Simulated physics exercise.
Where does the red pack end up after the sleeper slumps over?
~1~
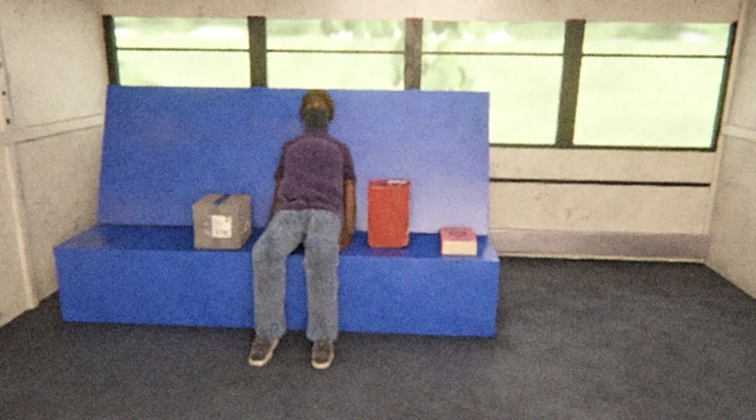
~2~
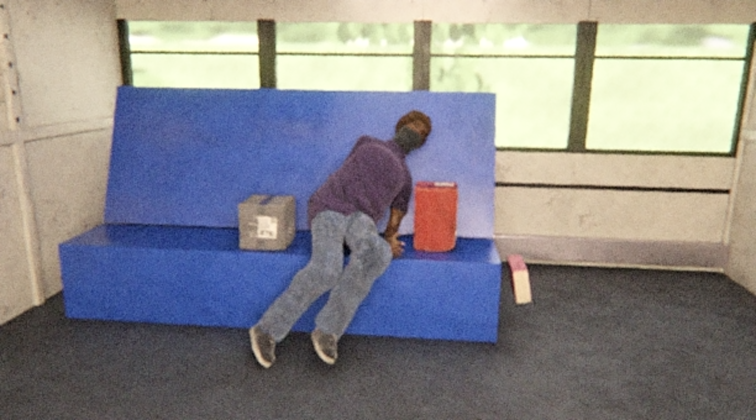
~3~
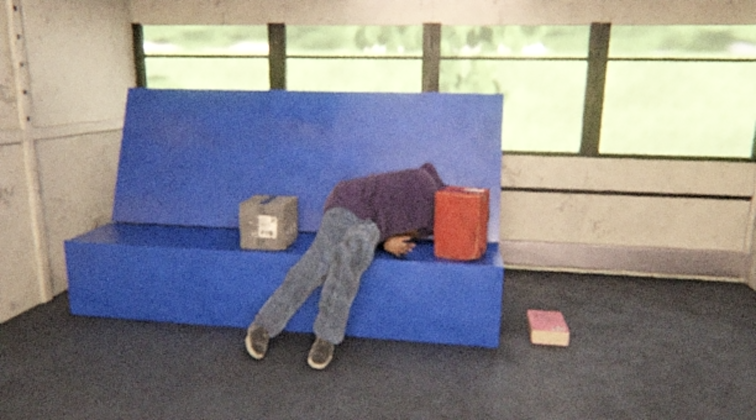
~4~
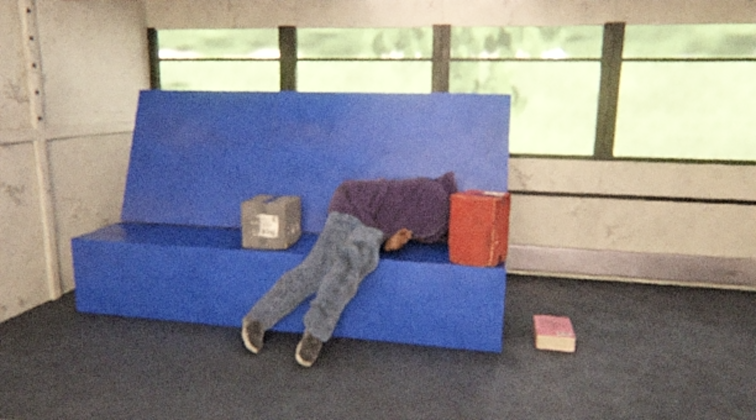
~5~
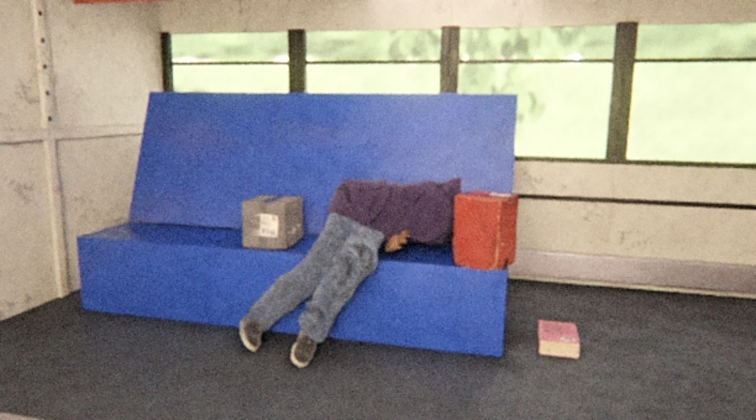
The red pack slides right but stays upright on the bench, at its right end beside the slumped sleeper.
